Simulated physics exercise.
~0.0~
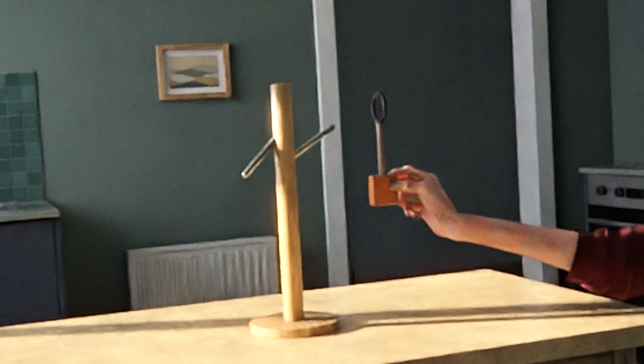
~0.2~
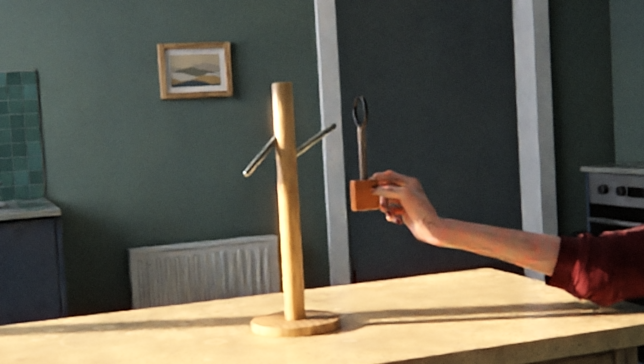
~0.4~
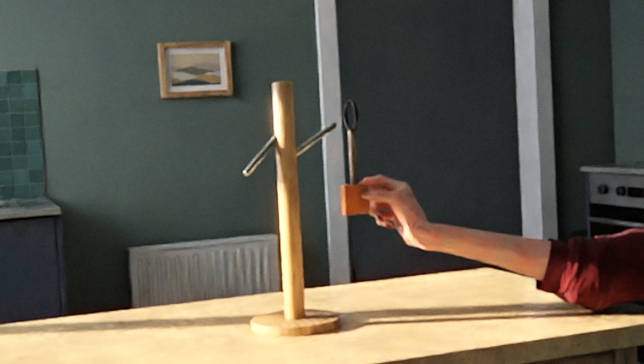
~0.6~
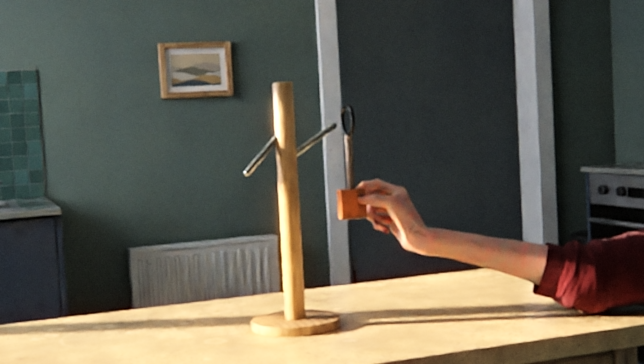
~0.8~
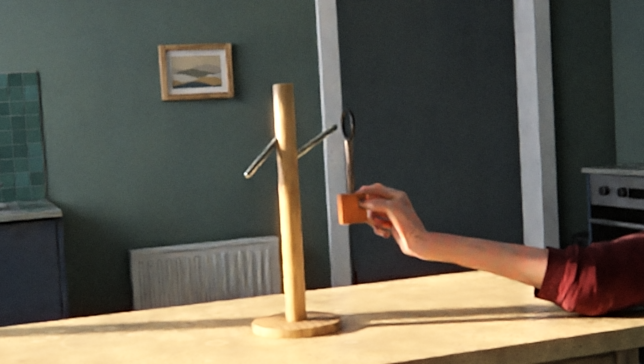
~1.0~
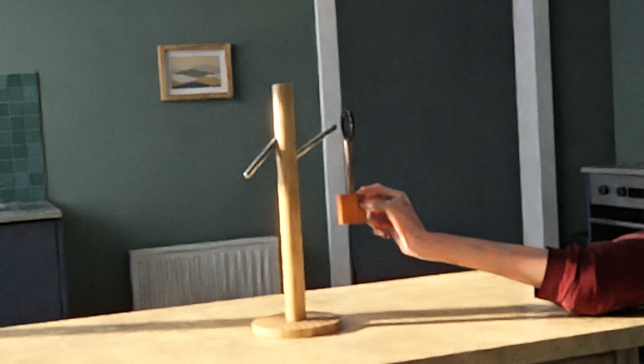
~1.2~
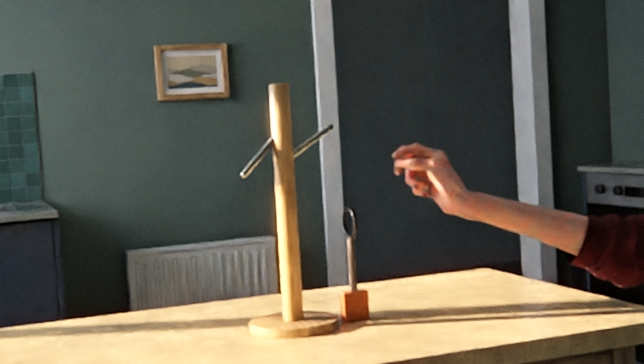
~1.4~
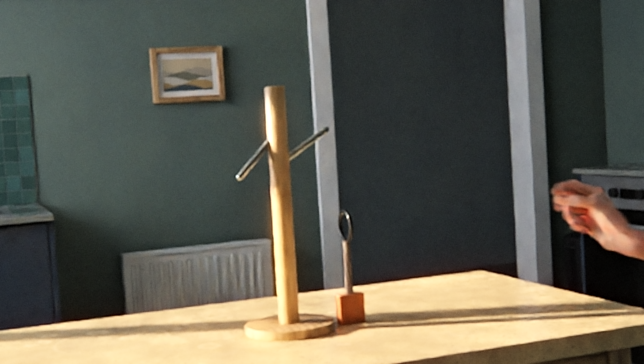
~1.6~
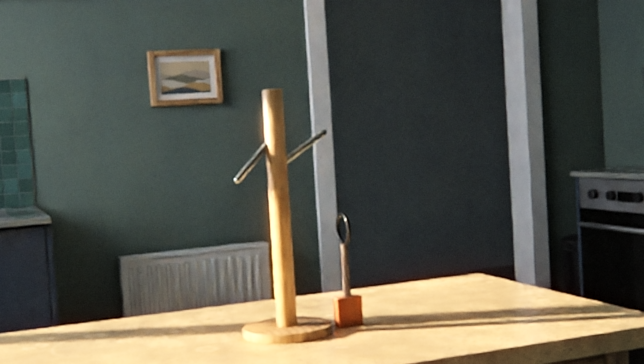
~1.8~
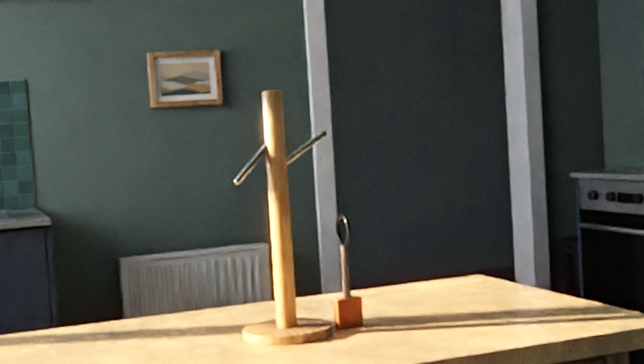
In a green-walled kitchen, a wooden stand with slanting metal pegs rises from a pale table in low sunlight. A hand reaching in from the right holds up an orange block-shaped brush with a ring at the top of its stem. The hand carries it left and slightly down toward the right-hand peg, then holds it almost still beside the peg's tip. When the fingers let go, the brush drops instead of hanging. The hand withdraws to the right and leaves view, while the brush ends upright on the table beside the stand's base.
